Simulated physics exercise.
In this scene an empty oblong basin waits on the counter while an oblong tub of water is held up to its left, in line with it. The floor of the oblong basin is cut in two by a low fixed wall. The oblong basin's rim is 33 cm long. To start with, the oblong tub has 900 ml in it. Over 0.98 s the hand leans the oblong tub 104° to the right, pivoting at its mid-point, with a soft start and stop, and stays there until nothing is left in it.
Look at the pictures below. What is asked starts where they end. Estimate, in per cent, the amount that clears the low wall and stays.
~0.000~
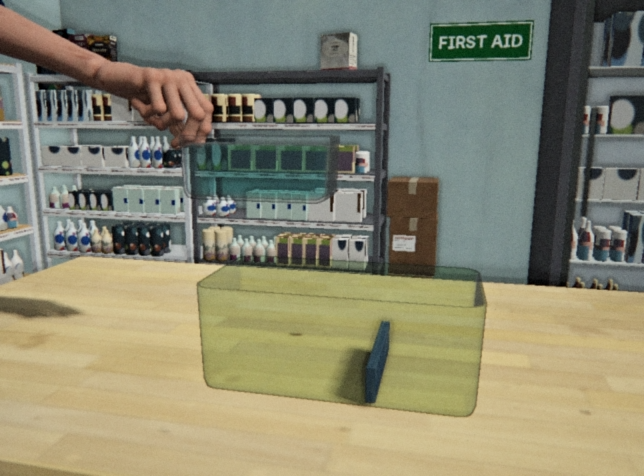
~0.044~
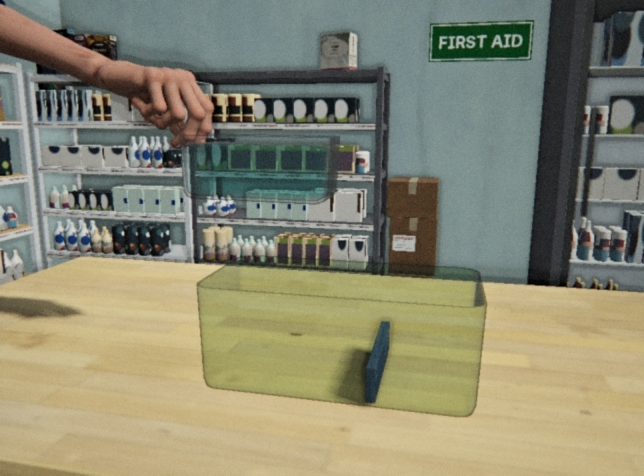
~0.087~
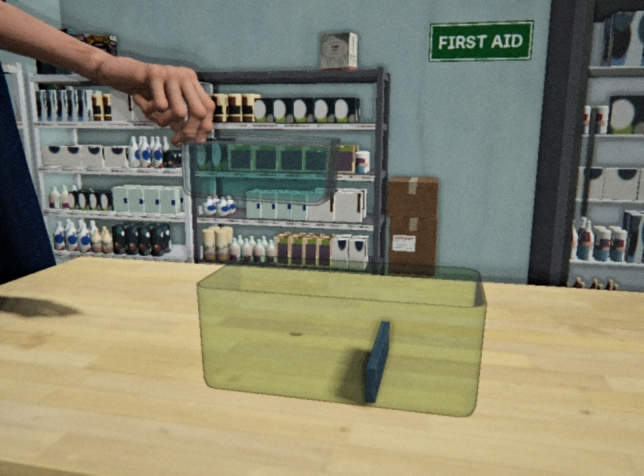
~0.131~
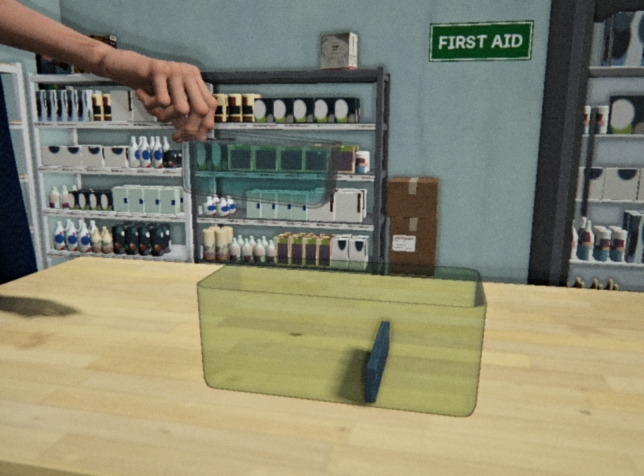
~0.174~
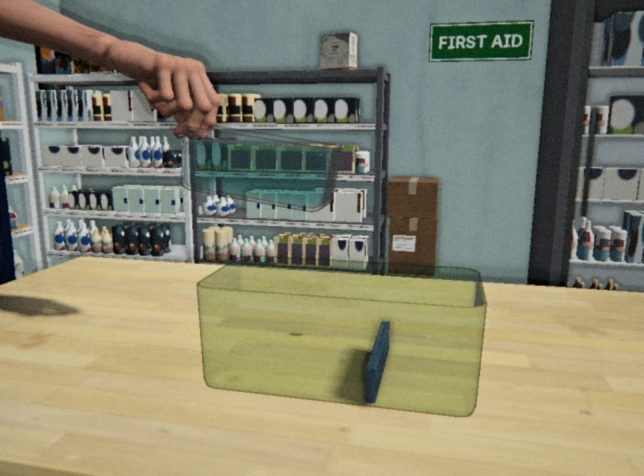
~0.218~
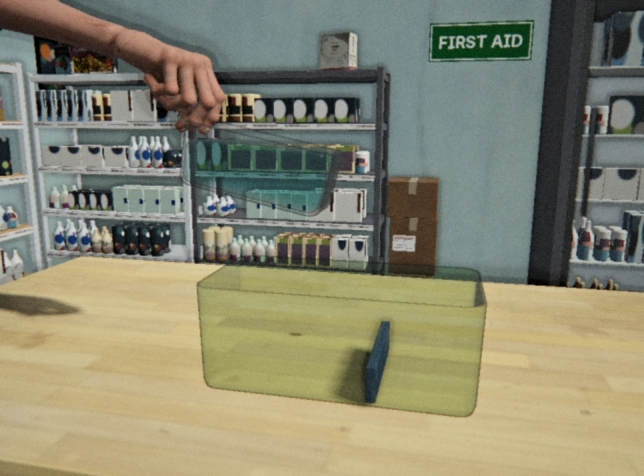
Roughly 56 percent.
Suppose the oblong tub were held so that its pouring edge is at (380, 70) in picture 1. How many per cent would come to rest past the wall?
In that case roughly 60 per cent.
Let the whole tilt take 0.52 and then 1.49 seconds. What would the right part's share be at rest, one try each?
Respectively 30 and 65 %.
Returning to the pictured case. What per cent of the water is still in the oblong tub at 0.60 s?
Around 36 in a hundred.
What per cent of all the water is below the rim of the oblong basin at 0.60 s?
Fraction in basin: Approx. 24%.
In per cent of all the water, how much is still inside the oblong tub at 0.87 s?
Near 6 percent, more or less.
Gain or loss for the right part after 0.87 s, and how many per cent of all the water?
Its share decreases, some 3 in a hundred.
By 0.60 s the tilt is 70° and 36 per cent is still to pour, 3 is left of the wall and 21 right of it.
By 0.87 s the tilt is 101° and 6 per cent is still to pour, 29 is left of the wall and 60 right of it.
By 1.16 s the tilt is 104° and 0 per cent is still to pour, 40 is left of the wall and 57 right of it.
By 1.48 s the tilt is 104° and 0 per cent is still to pour, 42 is left of the wall and 56 right of it.
At rest 42 per cent lies left of the wall, 56 right of it and 2 outside.
